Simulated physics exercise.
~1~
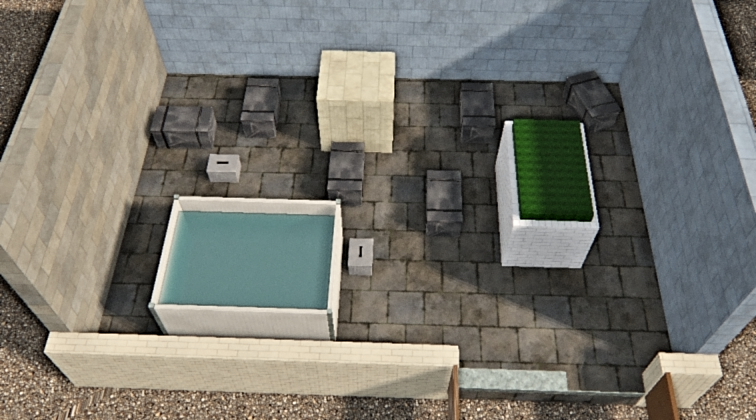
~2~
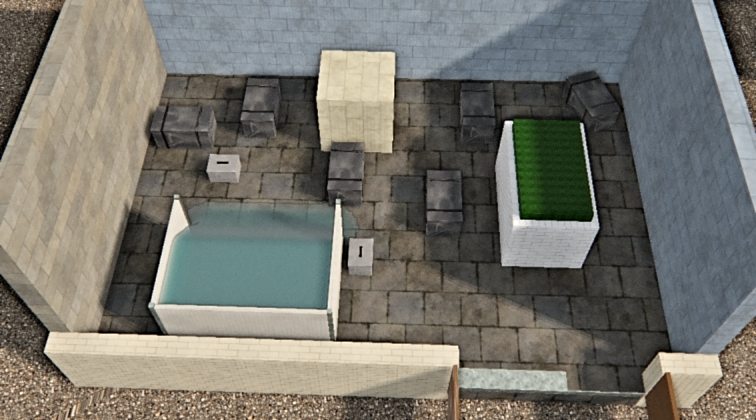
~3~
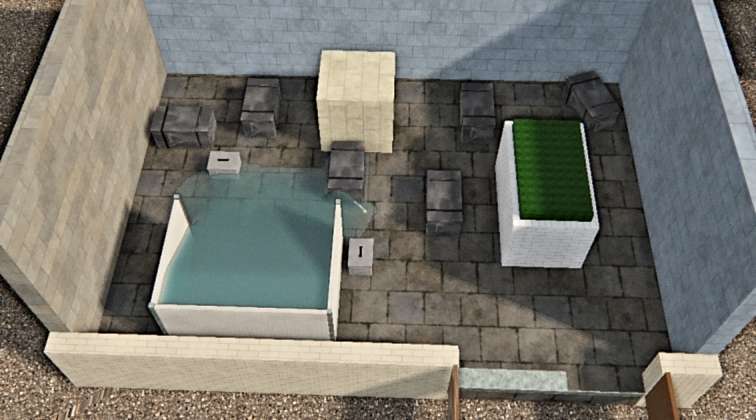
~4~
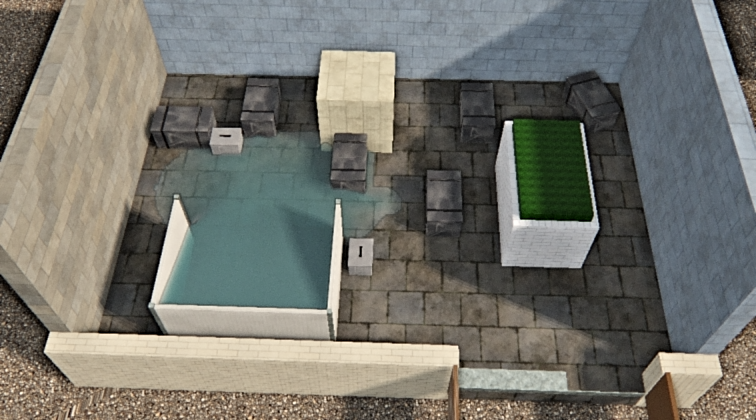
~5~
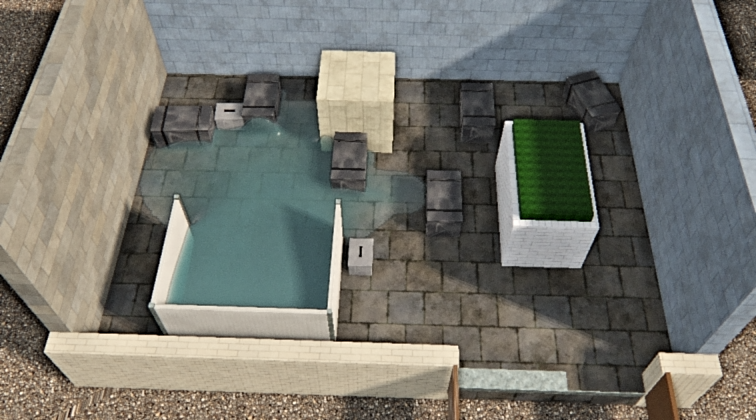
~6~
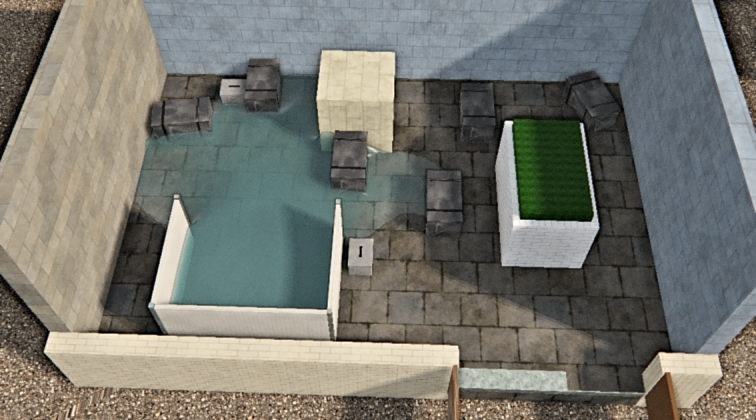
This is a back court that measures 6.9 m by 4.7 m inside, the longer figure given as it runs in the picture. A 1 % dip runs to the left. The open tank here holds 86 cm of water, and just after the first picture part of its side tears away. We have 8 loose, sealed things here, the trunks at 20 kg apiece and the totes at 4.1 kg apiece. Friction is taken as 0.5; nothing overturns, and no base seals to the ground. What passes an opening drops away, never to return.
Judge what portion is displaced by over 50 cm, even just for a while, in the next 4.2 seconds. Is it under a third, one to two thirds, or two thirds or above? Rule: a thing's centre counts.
My guess is it is going to land at two thirds or higher.
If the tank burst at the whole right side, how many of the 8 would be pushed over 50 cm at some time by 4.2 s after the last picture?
The answer would then be 3.
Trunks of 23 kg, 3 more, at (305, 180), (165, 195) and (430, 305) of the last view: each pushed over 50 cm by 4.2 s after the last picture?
Beyond it, beyond it, within it.
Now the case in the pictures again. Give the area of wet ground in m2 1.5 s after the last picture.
Some 19 m2.
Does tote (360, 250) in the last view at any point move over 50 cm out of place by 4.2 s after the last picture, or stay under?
Lab note: Shift stays inside the limit.
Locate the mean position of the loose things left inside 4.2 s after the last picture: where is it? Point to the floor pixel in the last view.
Centred roughly on (386, 200).
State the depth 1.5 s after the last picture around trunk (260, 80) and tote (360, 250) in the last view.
Depth approx. 30 cm / 0 cm.
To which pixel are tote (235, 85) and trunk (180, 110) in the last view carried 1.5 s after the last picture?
Around (219, 58) and (182, 83).
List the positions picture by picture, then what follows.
The first picture shows a tote at (223, 163), on the bottom; a trunk at (260, 99), on the bottom; 2.7 m2 under water; 0 of 8 have shifted.
The second picture shows a tote at (223, 163), on the bottom; a trunk at (260, 99) rests on the ground; 3.9 m2 under water; 0 of 8 have shifted.
The third picture shows a tote at (223, 160) rests on the ground, 5 cm from its start; a trunk at (260, 99) rests on the ground; 5.4 m2 under water; 1 of 8 have shifted.
The fourth picture shows a tote at (225, 136), on the bottom, 45 cm from its start; a trunk at (260, 99), on the bottom; water covers 7.2 m2; 2 of 8 have shifted.
The fifth picture shows a tote at (230, 111), on the bottom, 91 cm from its start; a trunk at (261, 94) rests on the ground, 9 cm from its start; water covers 8.9 m2; 3 of 8 have shifted.
The sixth picture shows a tote at (234, 87), on the bottom, 139 cm from its start; a trunk at (262, 78), on the bottom, 38 cm from its start; 10.7 m2 under water; 4 of 8 have shifted.
Then, 0.4 s after the last picture 2 of 8 are over 50 cm from their spots; 3 afloat.
Then, 1.5 s after the last picture 3 of 8 are over 50 cm from their spots; 4 afloat.
Then, 2.8 s after the last picture 5 of 8 are over 50 cm from their spots; 6 afloat.
Then, 4.2 s after the last picture 7 of 8 are over 50 cm from their spots, and 7 have been at some point; 6 afloat.
